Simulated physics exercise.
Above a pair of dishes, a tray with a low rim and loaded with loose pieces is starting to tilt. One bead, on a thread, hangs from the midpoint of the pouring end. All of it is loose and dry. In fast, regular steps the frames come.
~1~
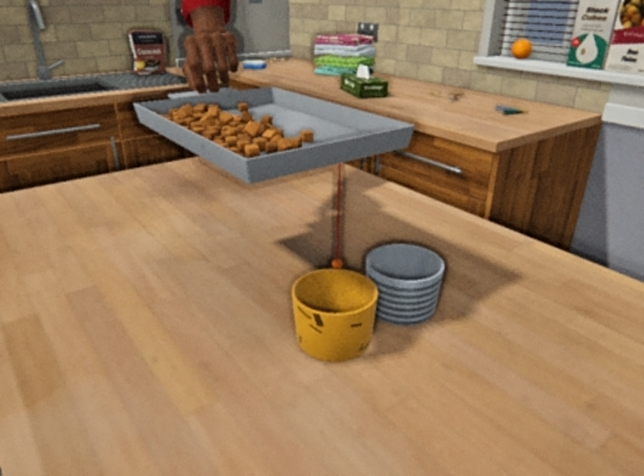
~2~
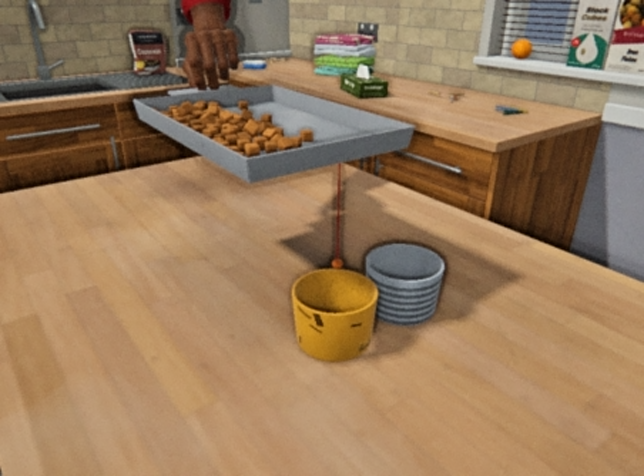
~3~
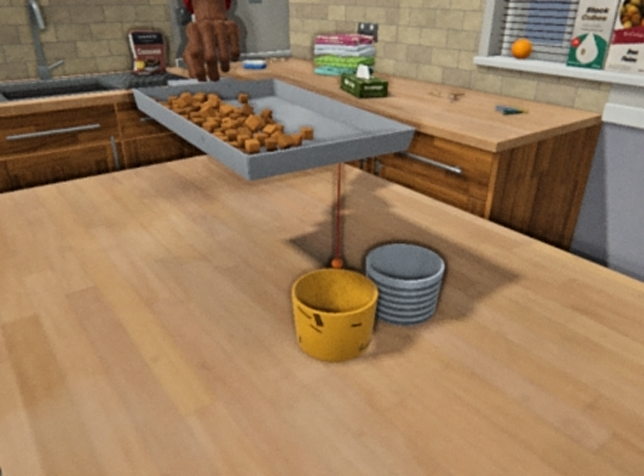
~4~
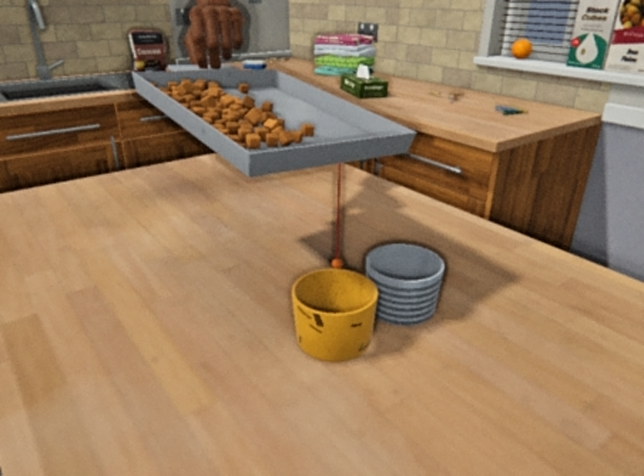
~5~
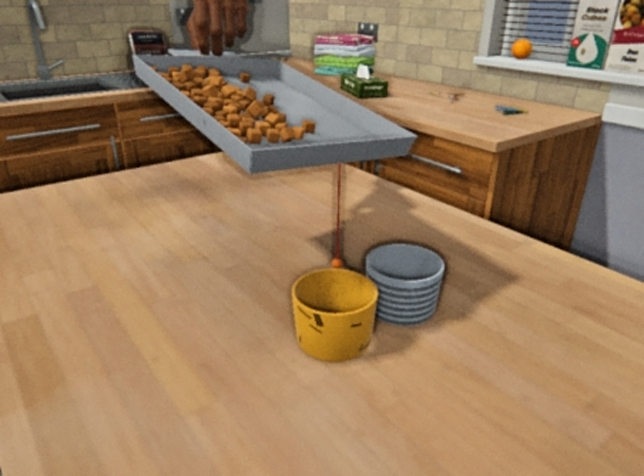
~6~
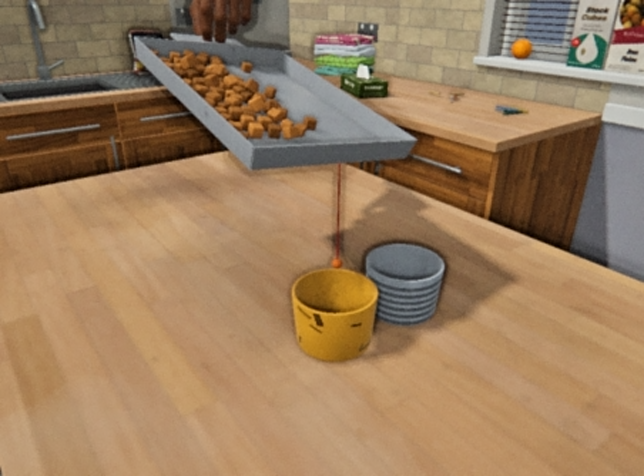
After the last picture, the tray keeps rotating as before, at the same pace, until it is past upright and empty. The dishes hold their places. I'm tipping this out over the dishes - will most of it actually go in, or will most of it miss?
Well, most of it stays in the dishes by the end.
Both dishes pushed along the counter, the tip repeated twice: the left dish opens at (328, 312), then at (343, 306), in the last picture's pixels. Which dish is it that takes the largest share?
In the first try it's the one on the right, and in the second it's the one on the right.
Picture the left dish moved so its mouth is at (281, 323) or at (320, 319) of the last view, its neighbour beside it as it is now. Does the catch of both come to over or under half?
Try 1: A minority of it. Try 2: A minority of it.
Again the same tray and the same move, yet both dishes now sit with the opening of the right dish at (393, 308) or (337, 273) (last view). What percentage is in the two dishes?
Trial 1 about 0 %, trial 2 about 0 %.
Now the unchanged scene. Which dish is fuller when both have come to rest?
Pick: The one placed right.
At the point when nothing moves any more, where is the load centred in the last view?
Somewhere around (409, 301) in the final view.
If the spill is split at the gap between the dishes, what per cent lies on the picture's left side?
I reckon around 10 per cent.
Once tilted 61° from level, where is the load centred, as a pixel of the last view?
I'd mark the middle close to (361, 129).
Soon after the last picture, tray tipped steeply; nearly all on the tray; a stray few in the right dish.
A little later, tray tipped past a quarter turn; most on the tray; a small part in the right dish; a small part outside both; a small part in the air.
Later still, tray tipped past a quarter turn; a stray few in the left dish; about two thirds in the right dish; about a third outside both.
At rest, tray tipped past a quarter turn; a stray few in the left dish; about two thirds in the right dish; about a third outside both.
